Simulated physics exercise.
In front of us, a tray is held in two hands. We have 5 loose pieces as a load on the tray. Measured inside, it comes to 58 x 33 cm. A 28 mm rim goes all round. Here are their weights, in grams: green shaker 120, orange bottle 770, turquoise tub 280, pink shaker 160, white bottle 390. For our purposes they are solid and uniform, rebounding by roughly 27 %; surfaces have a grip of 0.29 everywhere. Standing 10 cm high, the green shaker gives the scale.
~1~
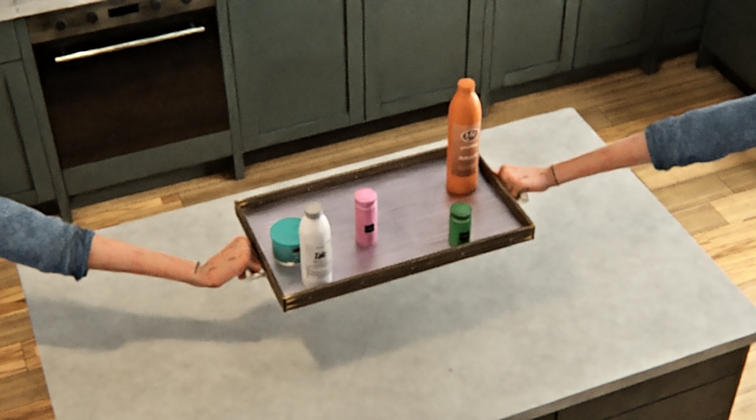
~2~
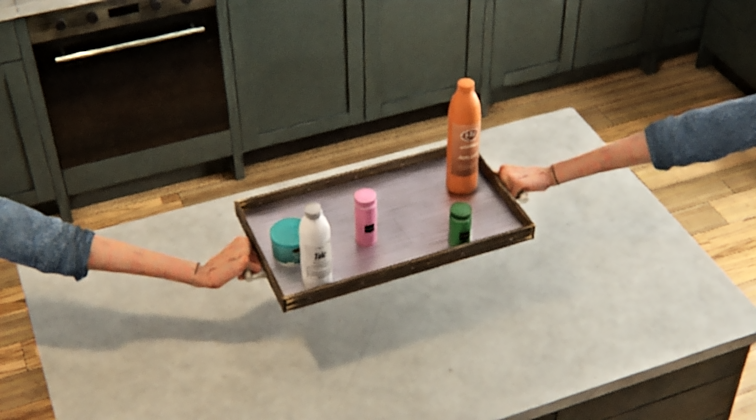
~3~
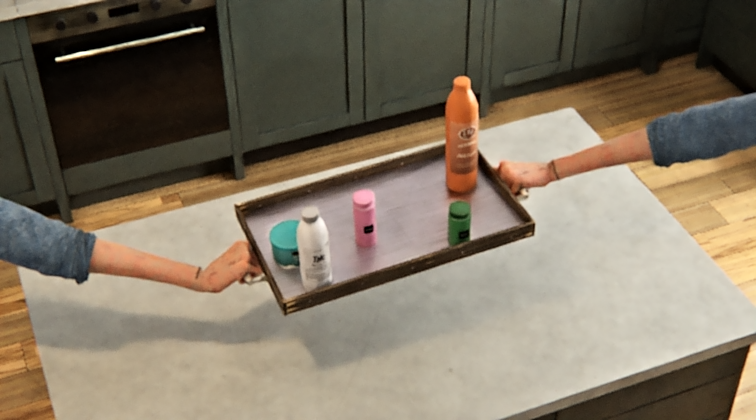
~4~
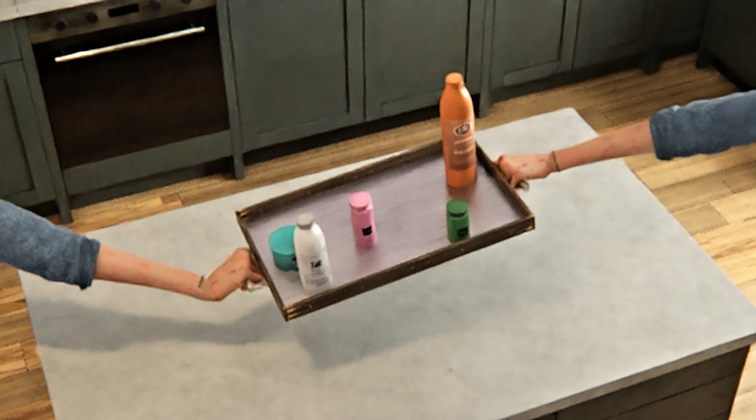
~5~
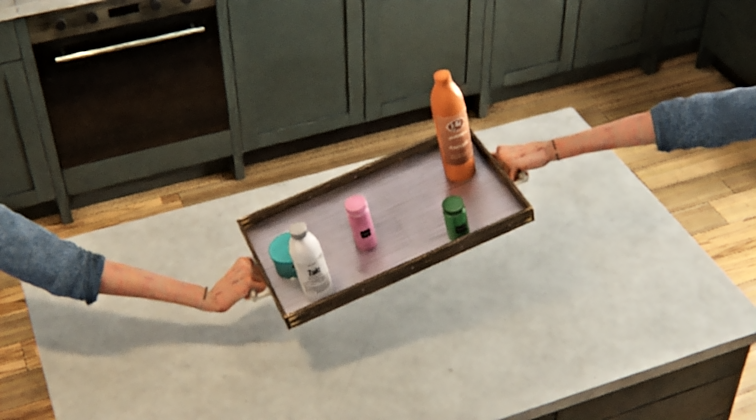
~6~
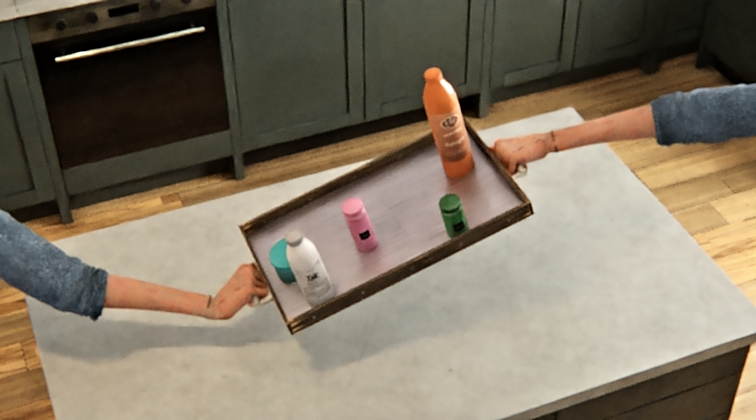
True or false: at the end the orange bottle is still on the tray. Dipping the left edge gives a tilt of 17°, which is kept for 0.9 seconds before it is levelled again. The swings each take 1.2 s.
True.
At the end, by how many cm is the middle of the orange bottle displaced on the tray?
I'd put it at about 38 centimetres.
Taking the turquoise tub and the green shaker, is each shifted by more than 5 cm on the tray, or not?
Turquoise tub: Remains in place. Green shaker: Is displaced.
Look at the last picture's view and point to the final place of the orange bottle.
About (314, 211).
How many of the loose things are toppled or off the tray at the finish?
Total count: 1.
Then, 0.70 s after the last picture, tray at 17°, left edge down; orange bottle on its side near (374, 197); green shaker slid 3 cm; pink shaker slid 3 cm.
Then, 1.00 s after the last picture, tray at 17°, left edge down; orange bottle on its side near (314, 225); green shaker slid 6 cm; pink shaker slid 6 cm.
At rest, tipped over on the tray, orange bottle; not toppled but over 5 cm from the start, green shaker, pink shaker and white bottle; turquoise tub in place, give or take 5 cm. Seen from the same camera at the end, orange bottle near (314, 211).
